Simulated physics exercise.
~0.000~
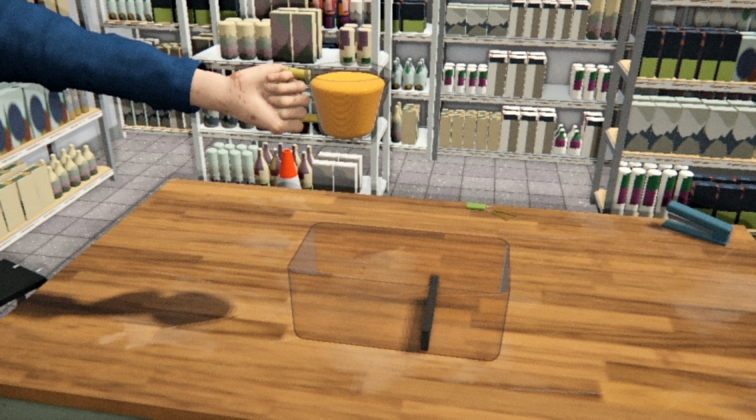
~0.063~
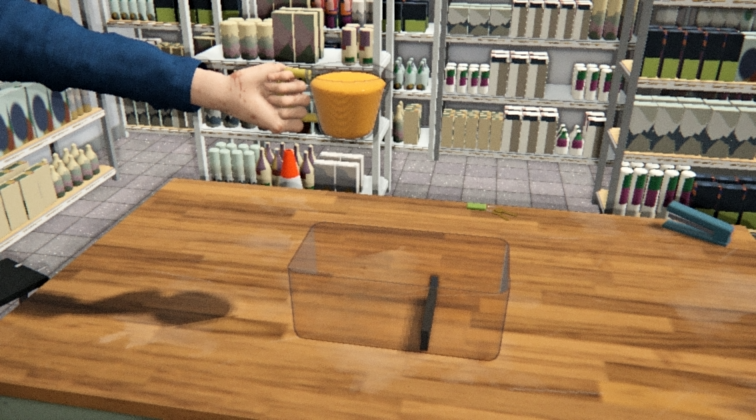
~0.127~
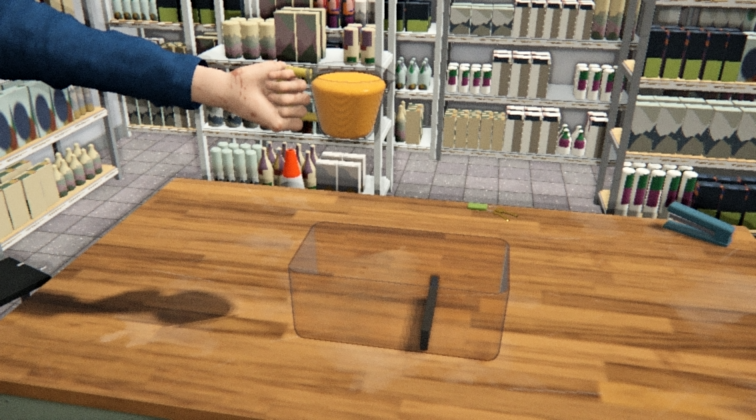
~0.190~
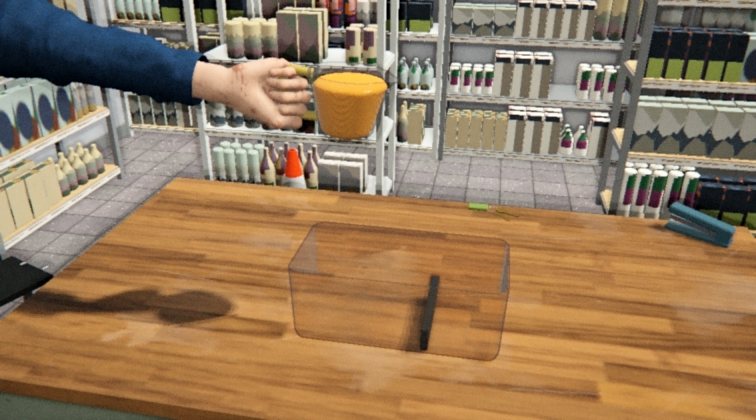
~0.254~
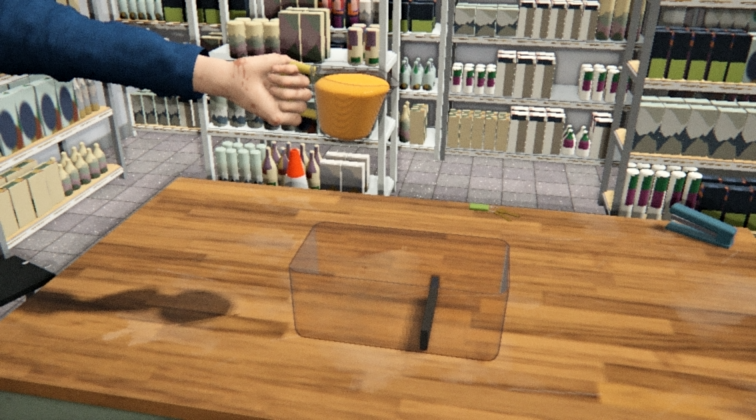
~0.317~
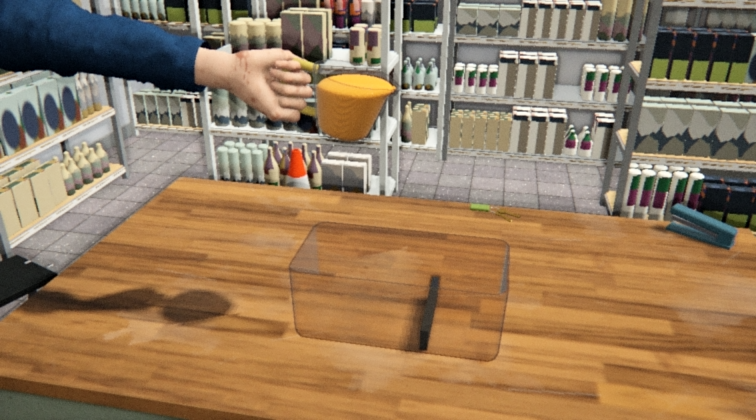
An orange-yellow measuring jug is held by a hand in a dark blue sleeve reaching in from the upper left, above a wooden counter seen from slightly above in a shop with stocked shelves. A clear oblong basin with a dark upright piece inside sits mid-counter, with a teal stapler-like object at right and an orange-and-white cone behind. The hand gently tilts the jug slightly rightward, while the camera stays still.
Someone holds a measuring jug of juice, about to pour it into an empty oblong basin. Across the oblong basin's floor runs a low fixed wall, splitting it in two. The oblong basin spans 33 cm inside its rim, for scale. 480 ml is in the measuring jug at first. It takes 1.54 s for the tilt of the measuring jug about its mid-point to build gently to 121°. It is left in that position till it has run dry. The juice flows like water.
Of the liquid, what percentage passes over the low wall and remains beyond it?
The far part has about 74 per cent.
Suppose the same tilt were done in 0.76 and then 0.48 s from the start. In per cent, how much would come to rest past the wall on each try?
Near 50 in a hundred on the first go and near 35 in a hundred on the second.
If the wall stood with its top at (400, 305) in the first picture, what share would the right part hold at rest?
Estimate: Close to 85 per cent.
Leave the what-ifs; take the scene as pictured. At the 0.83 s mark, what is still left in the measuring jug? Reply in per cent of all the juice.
I'd estimate some 54 % remains.
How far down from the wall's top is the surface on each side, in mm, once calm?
Some 36 mm on the left and 18 mm on the right.
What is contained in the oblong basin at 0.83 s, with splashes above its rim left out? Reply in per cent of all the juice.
14 %, give or take.
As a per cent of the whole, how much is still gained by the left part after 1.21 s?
Change: Approx. 12 %.
Then, 0.83 s in, the tilt is 68° and 54 per cent is still to pour, 1 is left of the wall and 13 right of it.
Then, 1.21 s in, the tilt is 108° and 2 per cent is still to pour, 12 is left of the wall and 73 right of it.
Then, 1.61 s in, the tilt is 121° and 0 per cent is still to pour, 24 is left of the wall and 73 right of it.
Then, 2.04 s in, the tilt is 121° and 0 per cent is still to pour, 24 is left of the wall and 74 right of it.
Finally, 24 per cent lies left of the wall, 74 right of it and 3 outside.
